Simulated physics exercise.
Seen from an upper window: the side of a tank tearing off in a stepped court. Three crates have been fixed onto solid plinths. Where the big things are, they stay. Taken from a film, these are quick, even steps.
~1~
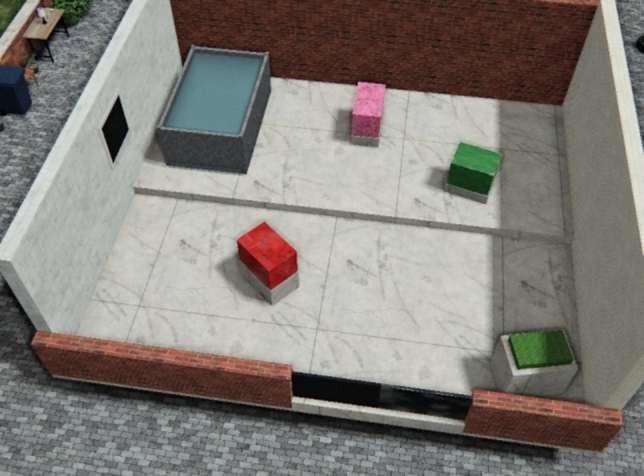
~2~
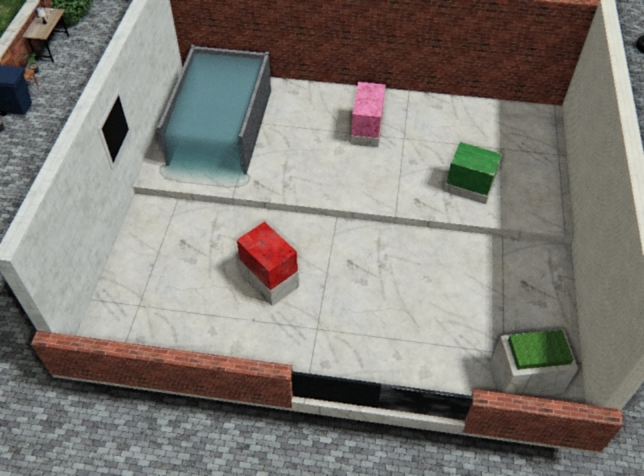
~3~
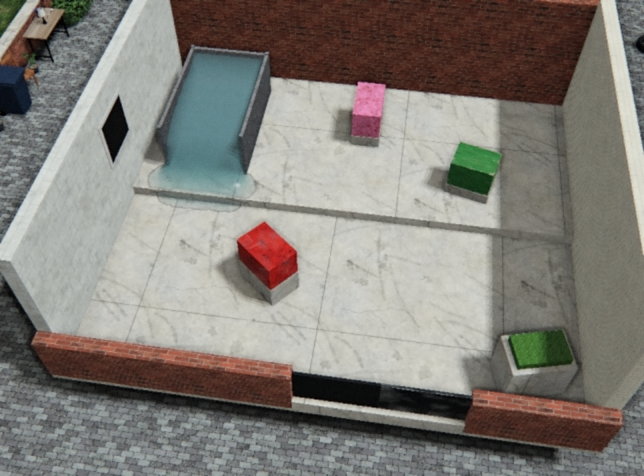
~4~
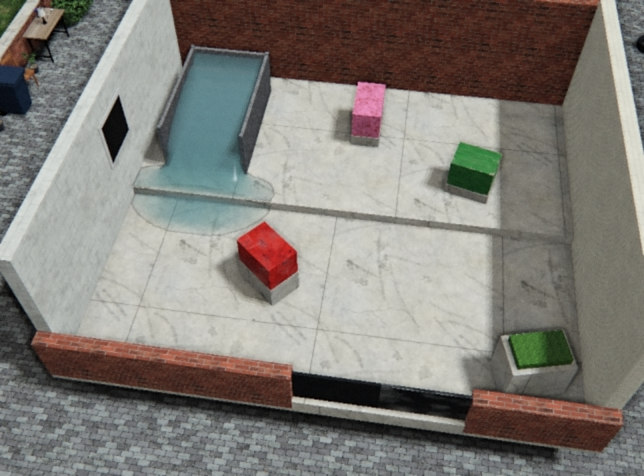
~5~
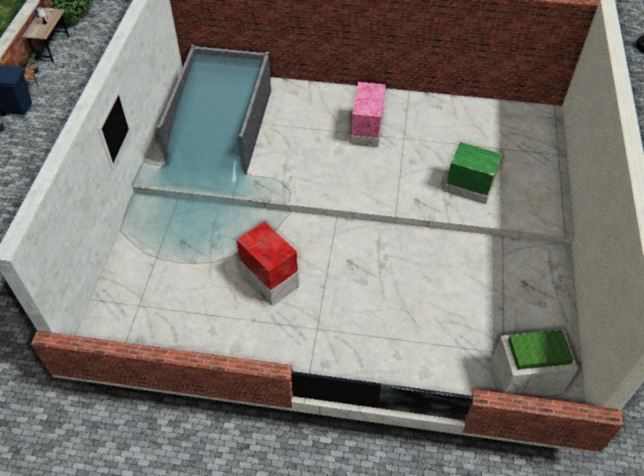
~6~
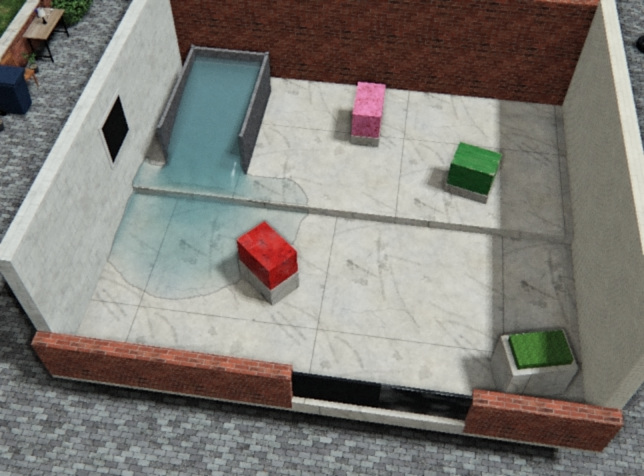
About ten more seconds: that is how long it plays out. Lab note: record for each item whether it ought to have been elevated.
In order: The red crate remains untouched by water, the pink crate remains untouched by water, the green crate remains untouched by water.
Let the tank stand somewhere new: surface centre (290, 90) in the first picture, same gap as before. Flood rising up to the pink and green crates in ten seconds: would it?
Pink untouched, green untouched.
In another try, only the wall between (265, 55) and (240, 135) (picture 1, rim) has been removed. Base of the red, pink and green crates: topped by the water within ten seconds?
As I see it, the red crate avoids the flood, the pink crate is overtopped and the green crate is overtopped.
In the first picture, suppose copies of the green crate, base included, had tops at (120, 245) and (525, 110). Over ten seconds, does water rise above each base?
Going in order, the first does get wet and the second stays untouched.
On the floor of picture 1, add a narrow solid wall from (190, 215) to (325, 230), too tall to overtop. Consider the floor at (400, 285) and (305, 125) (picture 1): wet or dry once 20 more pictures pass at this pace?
As listed: Flooded, clear.
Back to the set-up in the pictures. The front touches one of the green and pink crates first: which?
The green crate comes first.
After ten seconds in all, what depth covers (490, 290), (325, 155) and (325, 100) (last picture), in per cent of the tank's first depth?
In that order: 10, 0 and 0 per cent.
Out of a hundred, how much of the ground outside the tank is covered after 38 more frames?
Roughly 60 per cent.
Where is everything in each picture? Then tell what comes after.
In the first frame, still water in the open tank at (216, 92).
In the second frame, water pours out at (205, 154) and has run to (164, 167).
In the third frame, water pours out at (205, 157) and has run to (152, 181).
In the fourth frame, the front is at (135, 203), out from the gap at (205, 159).
In the fifth frame, the front is at (175, 259), out from the gap at (206, 159).
In the sixth frame, the front is at (156, 292), out from the gap at (206, 160).
A moment on, water covers 25 % of the floor; the red crate water round its plinth, the pink crate not reached, the green crate not reached.
Next, water covers 30 % of the floor; the red crate water round its plinth, the pink crate not reached, the green crate not reached.
Then, water covers 45 % of the floor; the red crate water round its plinth, the pink crate not reached, the green crate not reached.
Later, water covers 60 % of the floor; the red crate water round its plinth, the pink crate not reached, the green crate not reached.
In the end, water covers 60 % of the floor; the red crate stayed above the water, the pink crate stayed above the water, the green crate stayed above the water.
